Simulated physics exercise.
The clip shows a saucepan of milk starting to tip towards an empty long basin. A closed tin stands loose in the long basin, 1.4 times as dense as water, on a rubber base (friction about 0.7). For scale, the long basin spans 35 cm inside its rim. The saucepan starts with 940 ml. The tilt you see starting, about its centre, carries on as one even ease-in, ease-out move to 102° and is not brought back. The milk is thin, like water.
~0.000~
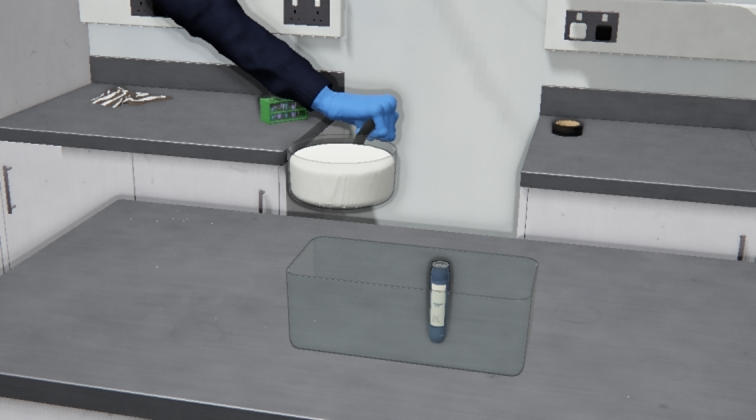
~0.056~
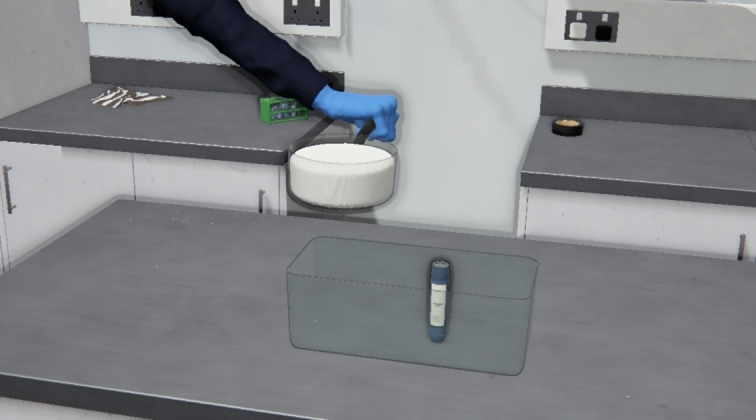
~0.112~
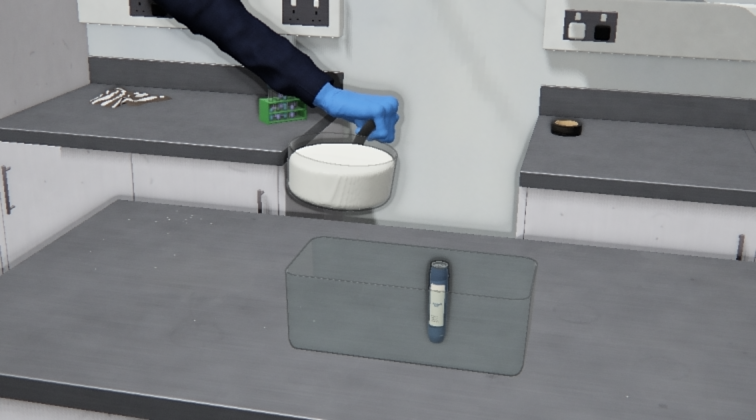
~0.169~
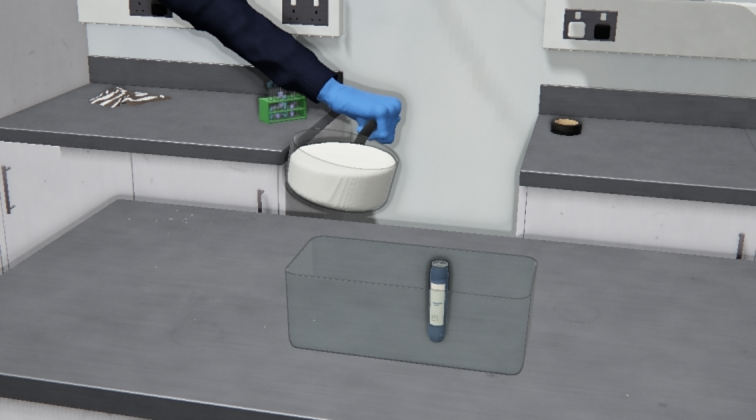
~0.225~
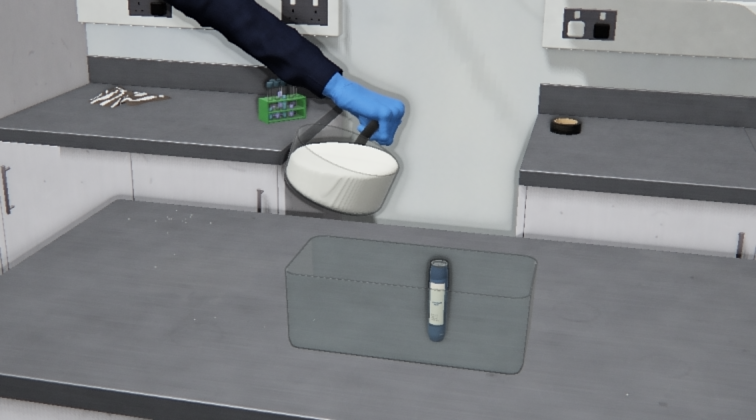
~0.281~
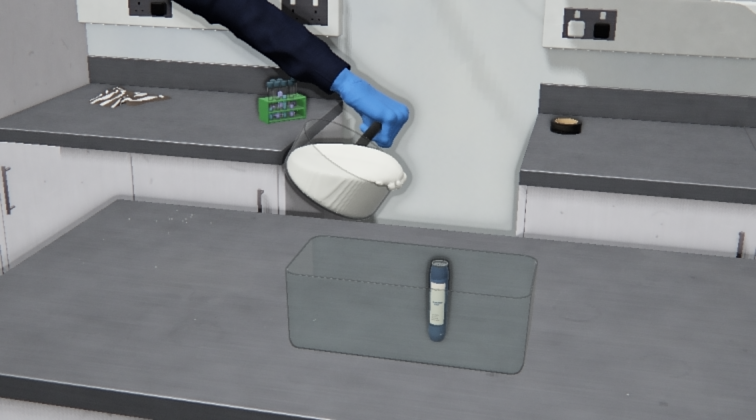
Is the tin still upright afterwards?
The tin topples.
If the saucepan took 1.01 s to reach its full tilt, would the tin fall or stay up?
The tin remains upright.
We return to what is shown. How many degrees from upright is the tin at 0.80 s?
Near 10° from upright.
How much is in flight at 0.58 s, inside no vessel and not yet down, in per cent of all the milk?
About 38 per cent.
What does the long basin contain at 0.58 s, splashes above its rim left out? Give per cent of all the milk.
About 36 per cent.
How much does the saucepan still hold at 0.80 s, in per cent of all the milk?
About 6 per cent.
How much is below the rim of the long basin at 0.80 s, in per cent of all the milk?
Near 88 in a hundred.
By 0.58 s the tilt is 87° and 26 per cent is still to pour; the tin stands where it began.
By 0.80 s the tilt is 102° and 6 per cent is still to pour; the tin leans 10°.
By 1.02 s the tilt is 102° and 1 per cent is still to pour; the tin leans 49°.
By 1.27 s the tilt is 102° and 0 per cent is still to pour; the tin lies on its side.
At rest the tin lies on its side.
